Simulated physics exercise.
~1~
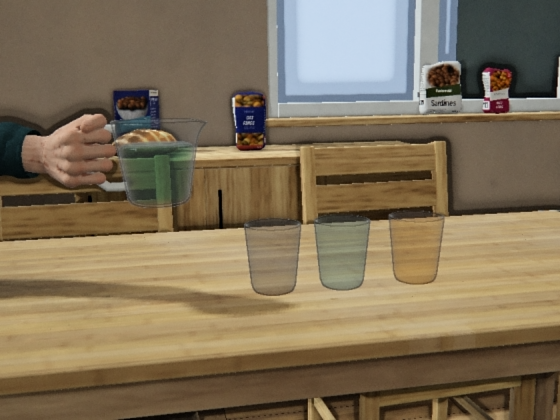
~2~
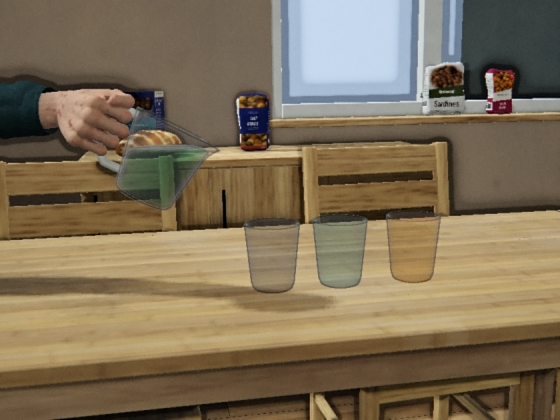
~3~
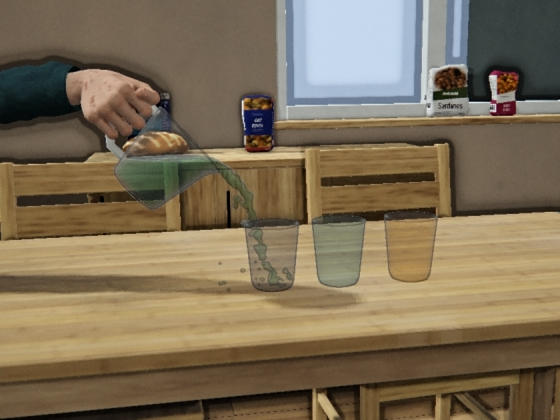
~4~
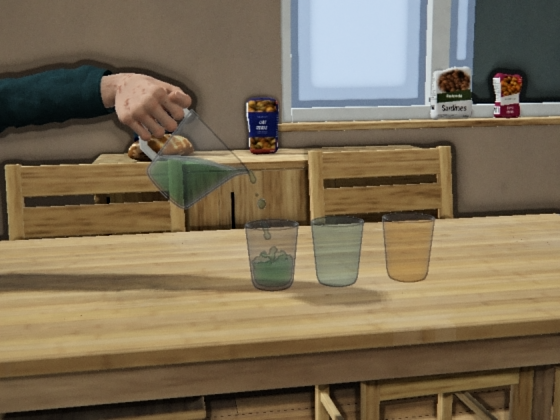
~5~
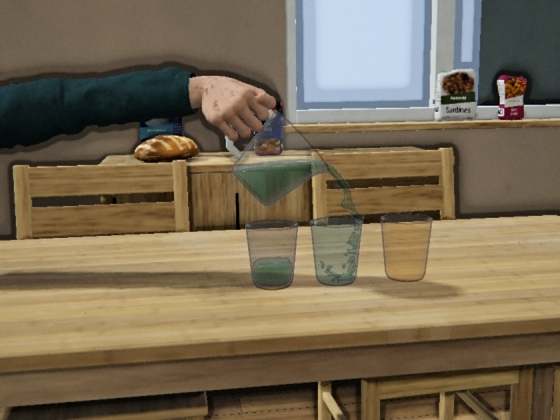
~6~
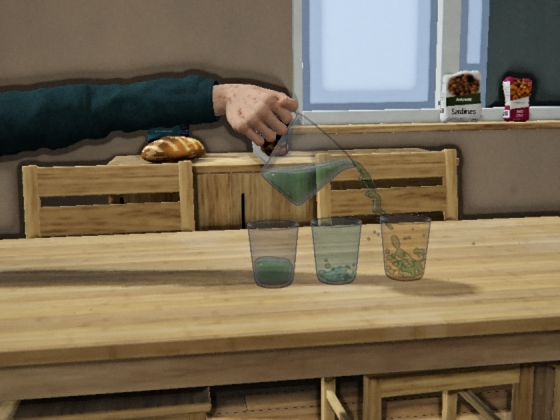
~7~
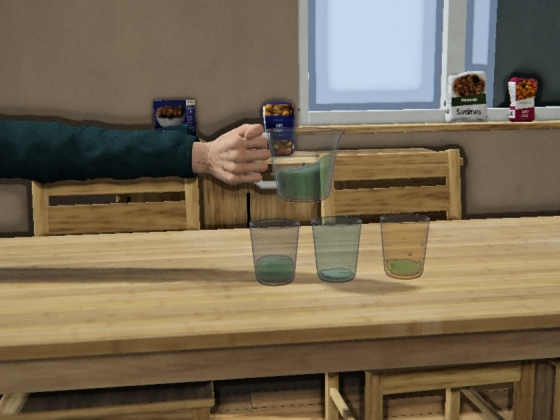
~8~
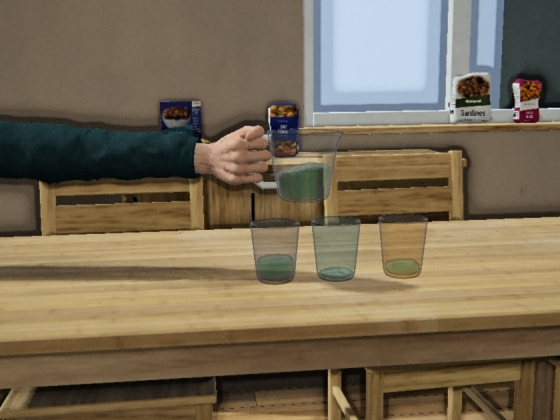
In this clip, a hand tilts a flared jug of green liquid above three empty tumblers on a wooden table and moves it right, pouring into the left, middle and right ones in turn, then rights it, leaving a little liquid in each tumbler and some in the jug.
